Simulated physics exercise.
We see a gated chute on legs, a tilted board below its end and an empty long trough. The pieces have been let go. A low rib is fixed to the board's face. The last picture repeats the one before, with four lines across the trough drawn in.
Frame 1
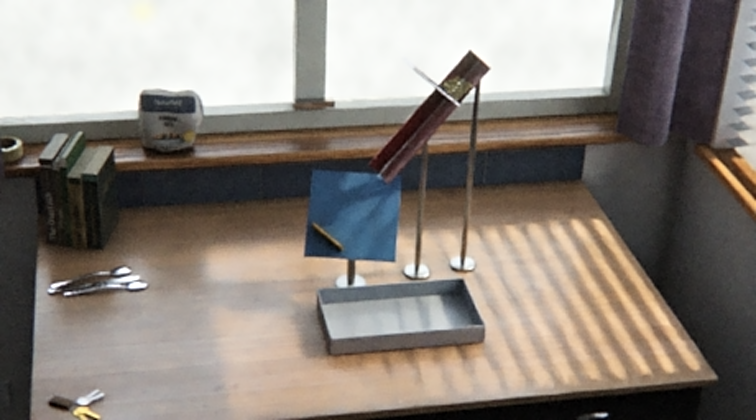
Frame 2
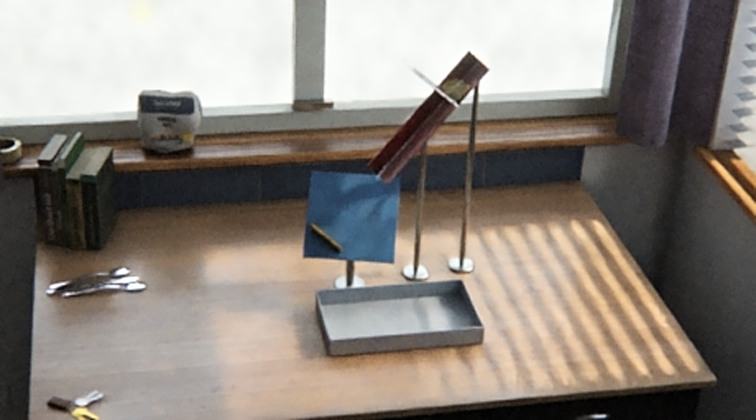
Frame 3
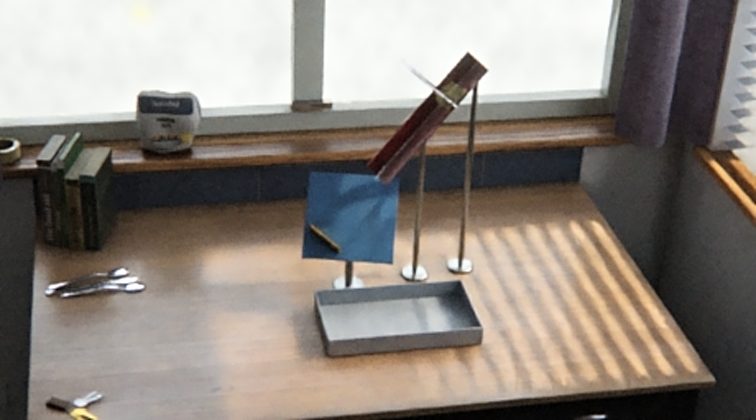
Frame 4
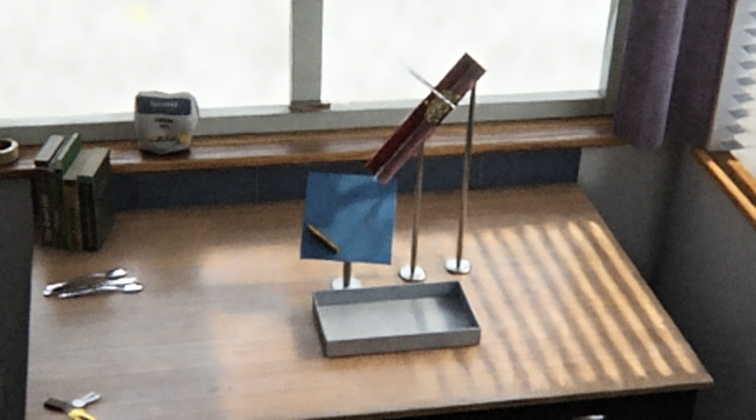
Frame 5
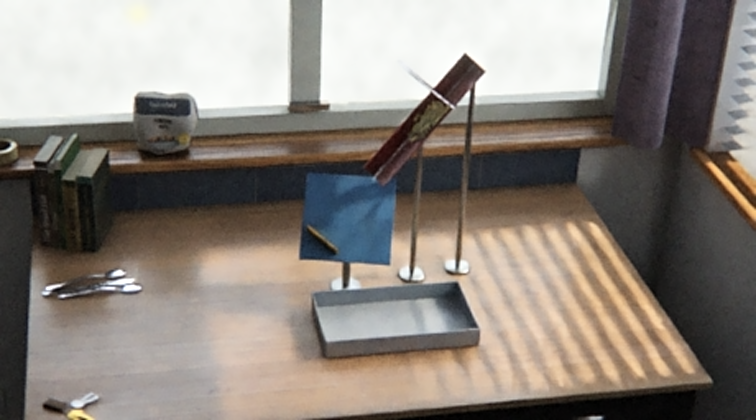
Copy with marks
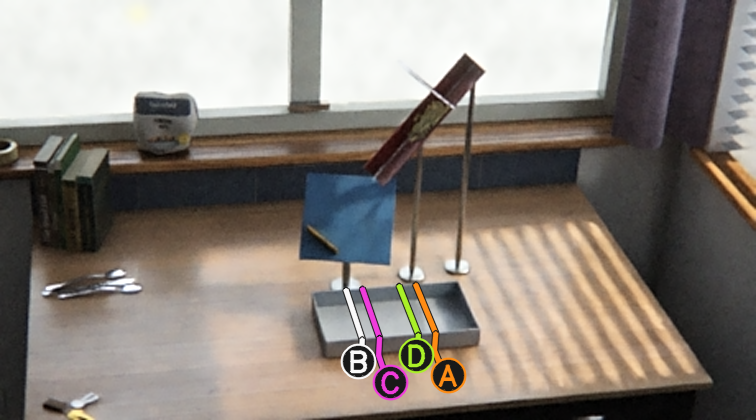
In the video, a steep, dark red chute on legs stands on a wooden desk above a tilted blue board and an empty grey trough, as a small load of yellowish material slides partway down the chute toward the lower left.
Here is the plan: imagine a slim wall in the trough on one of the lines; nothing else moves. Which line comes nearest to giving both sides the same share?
B.
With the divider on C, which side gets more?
Left.
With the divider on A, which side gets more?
Left.
On the marked copy, line A crosses the front rim at (435, 332); line B crosses the front rim at (362, 338); line C crosses the front rim at (379, 337); line D crosses the front rim at (418, 334).
If A is chosen, of what is caught, every piece on the left of the divider, not one piece on the right.
If B is chosen, of what is caught, roughly a third on the left of the divider, roughly two thirds on the right.
If C is chosen, of what is caught, almost all on the left of the divider, about a tenth on the right.
If D is chosen, of what is caught, every piece on the left of the divider, not one piece on the right.
